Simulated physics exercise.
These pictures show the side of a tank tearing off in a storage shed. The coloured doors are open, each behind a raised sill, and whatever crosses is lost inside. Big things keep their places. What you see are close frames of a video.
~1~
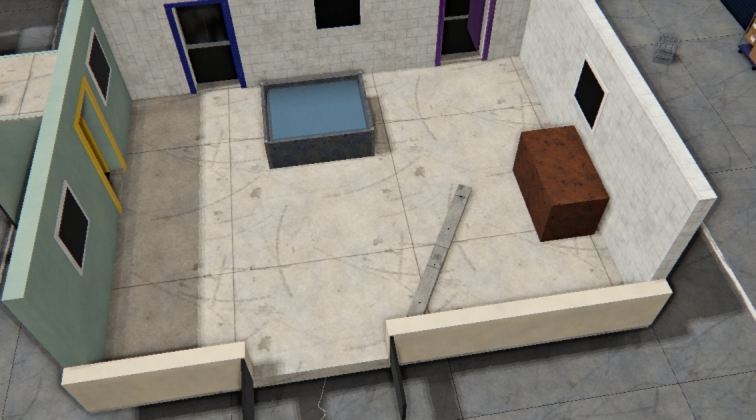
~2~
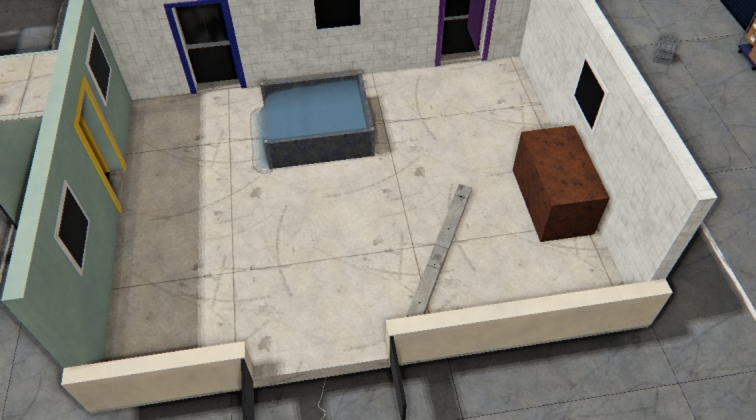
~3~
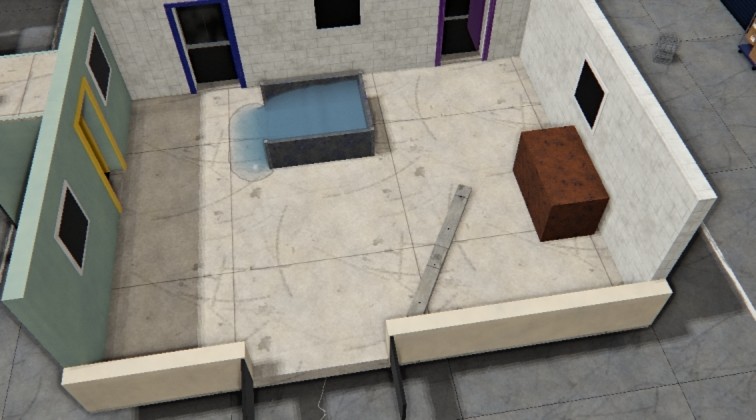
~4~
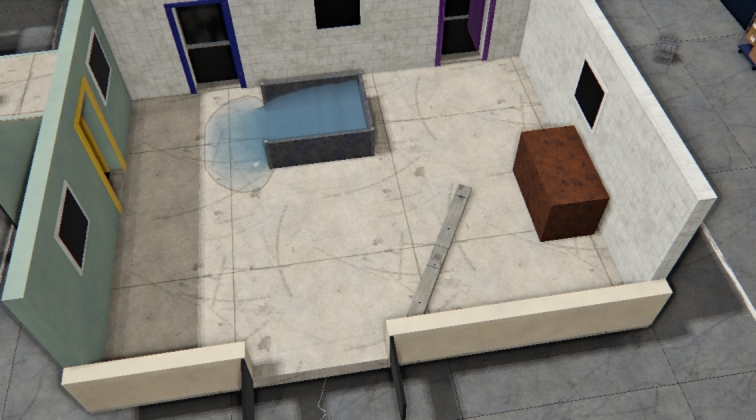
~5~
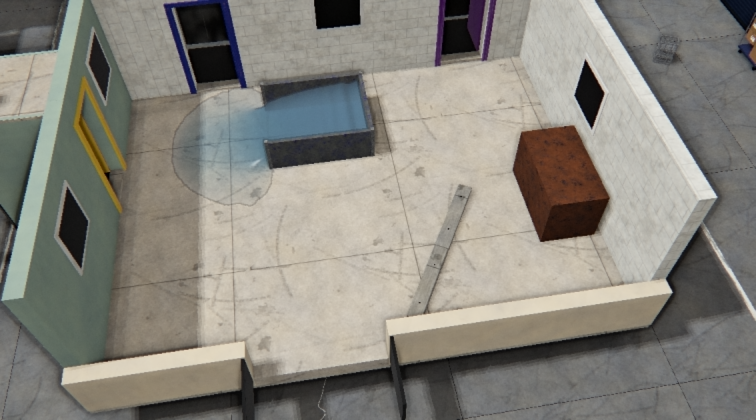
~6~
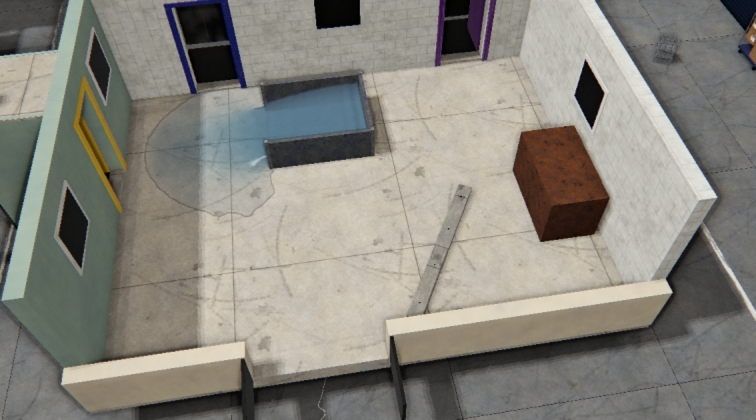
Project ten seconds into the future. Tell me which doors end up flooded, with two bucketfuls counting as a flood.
Here is how it goes: The yellow door ends up flooded; the purple door escapes flooding; the blue door ends up flooded.
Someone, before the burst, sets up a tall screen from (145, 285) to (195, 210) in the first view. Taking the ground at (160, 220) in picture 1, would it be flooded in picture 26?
There: Under water.
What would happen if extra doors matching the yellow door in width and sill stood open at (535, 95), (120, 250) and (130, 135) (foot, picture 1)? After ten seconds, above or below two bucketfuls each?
In order: Falls short, exceeds it, exceeds it.
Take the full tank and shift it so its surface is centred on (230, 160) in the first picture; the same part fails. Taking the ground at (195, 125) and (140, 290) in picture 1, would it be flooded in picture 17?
The first spot is untouched and the second is swamped.
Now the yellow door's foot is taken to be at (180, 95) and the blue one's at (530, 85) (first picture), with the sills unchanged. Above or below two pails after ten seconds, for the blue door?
Looking at it, the blue one comes in low.
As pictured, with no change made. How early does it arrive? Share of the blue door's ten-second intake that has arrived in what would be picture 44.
By my reckoning, 90 percent.
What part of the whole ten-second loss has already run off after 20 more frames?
Roughly 55 percent.
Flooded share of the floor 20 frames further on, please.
My estimate is close to 25 per cent.
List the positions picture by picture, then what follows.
The first picture shows still water in the water tank at (316, 110).
In the second picture, the front is at (269, 171), out from the gap at (269, 131).
In the third picture, the front is at (253, 178), out from the gap at (269, 132).
In the fourth picture, water pours out at (269, 133) and has run to (224, 182).
In the fifth picture, the front is at (181, 172), out from the gap at (269, 133).
In the sixth picture, the front is at (149, 155), out from the gap at (269, 133).
A moment on, water covers 20 % of the floor; the yellow door over two buckets in, the purple door not reached, the blue door under two buckets in.
Next, water covers 20 % of the floor; the yellow door far over two buckets in, the purple door not reached, the blue door under two buckets in.
Then, water covers 25 % of the floor; the yellow door far over two buckets in, the purple door not reached, the blue door over two buckets in.
Later, water covers 45 % of the floor; the yellow door far over two buckets in, the purple door not reached, the blue door far over two buckets in.
In the end, water covers 65 % of the floor; the yellow door far over two buckets in, the purple door wet at the sill, nothing in, the blue door far over two buckets in.
